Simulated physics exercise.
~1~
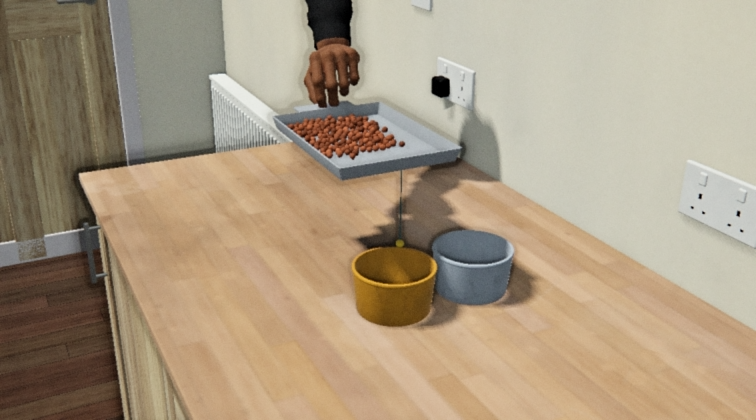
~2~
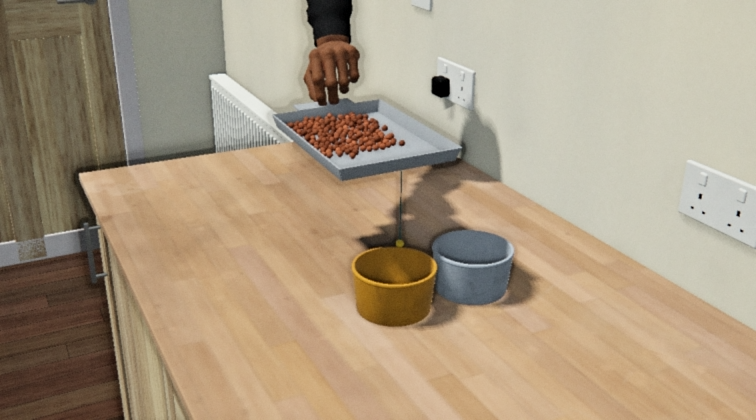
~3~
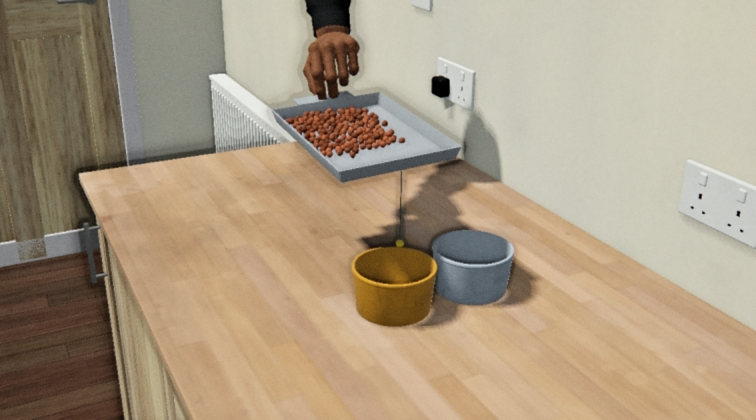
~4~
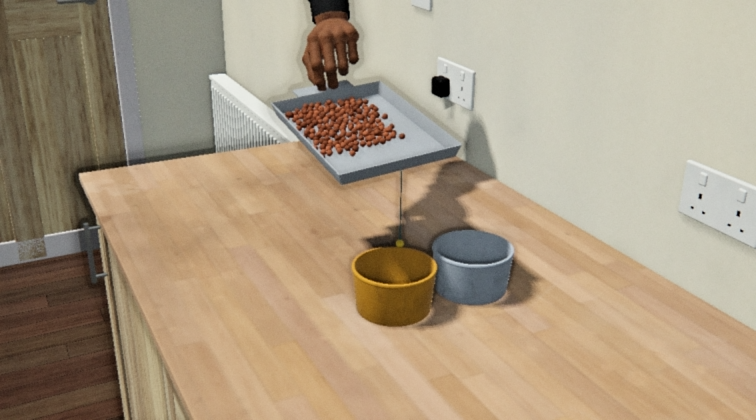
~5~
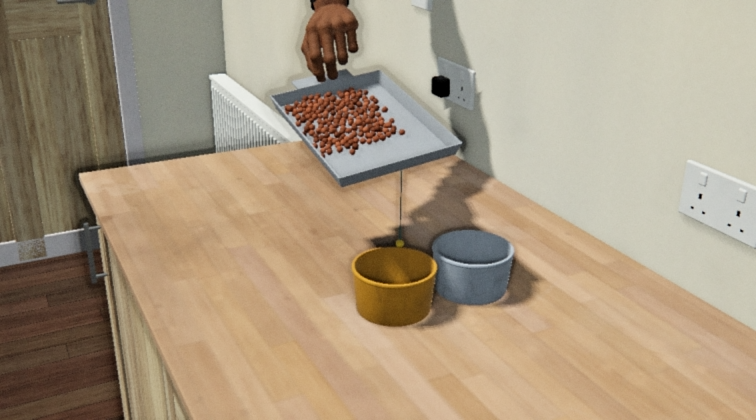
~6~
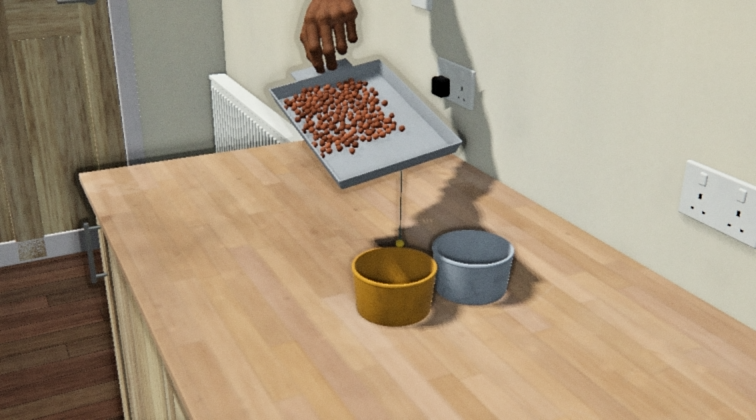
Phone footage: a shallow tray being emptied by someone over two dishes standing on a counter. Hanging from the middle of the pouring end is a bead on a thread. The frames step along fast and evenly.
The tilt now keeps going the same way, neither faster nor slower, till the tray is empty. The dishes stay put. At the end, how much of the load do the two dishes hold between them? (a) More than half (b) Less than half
(b) Less than half.
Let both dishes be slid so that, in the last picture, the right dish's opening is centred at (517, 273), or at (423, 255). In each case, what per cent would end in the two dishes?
Roughly 0% first, roughly 90% second.
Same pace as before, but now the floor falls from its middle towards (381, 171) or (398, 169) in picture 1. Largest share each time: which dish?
Note: Place 1, the dish at the left; place 2, the dish at the left.
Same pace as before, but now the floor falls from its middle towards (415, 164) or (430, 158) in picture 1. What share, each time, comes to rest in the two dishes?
The first try yields 70 percent and the second 80 percent.
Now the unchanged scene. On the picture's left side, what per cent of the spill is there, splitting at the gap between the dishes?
Around 100 per cent, give or take.
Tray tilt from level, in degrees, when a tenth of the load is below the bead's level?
Roughly 95 degrees from level.
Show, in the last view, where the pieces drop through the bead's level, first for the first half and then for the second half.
At (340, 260) for the first part, then at (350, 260) for the others.
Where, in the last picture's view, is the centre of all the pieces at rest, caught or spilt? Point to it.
It settles centred around (340, 319).
Shortly afterwards, tray tipped steeply; all but a few on the tray; only a few in the left dish; only a few outside both; only a few in the air.
Next, tray tipped right over; the bulk on the tray; only a few in the left dish; a little outside both; only a few in the air.
Some moments later, tray tipped past a quarter turn; near a quarter in the left dish; the bulk outside both.
In the end, tray tipped past a quarter turn; near a quarter in the left dish; none at all in the right dish; the bulk outside both.
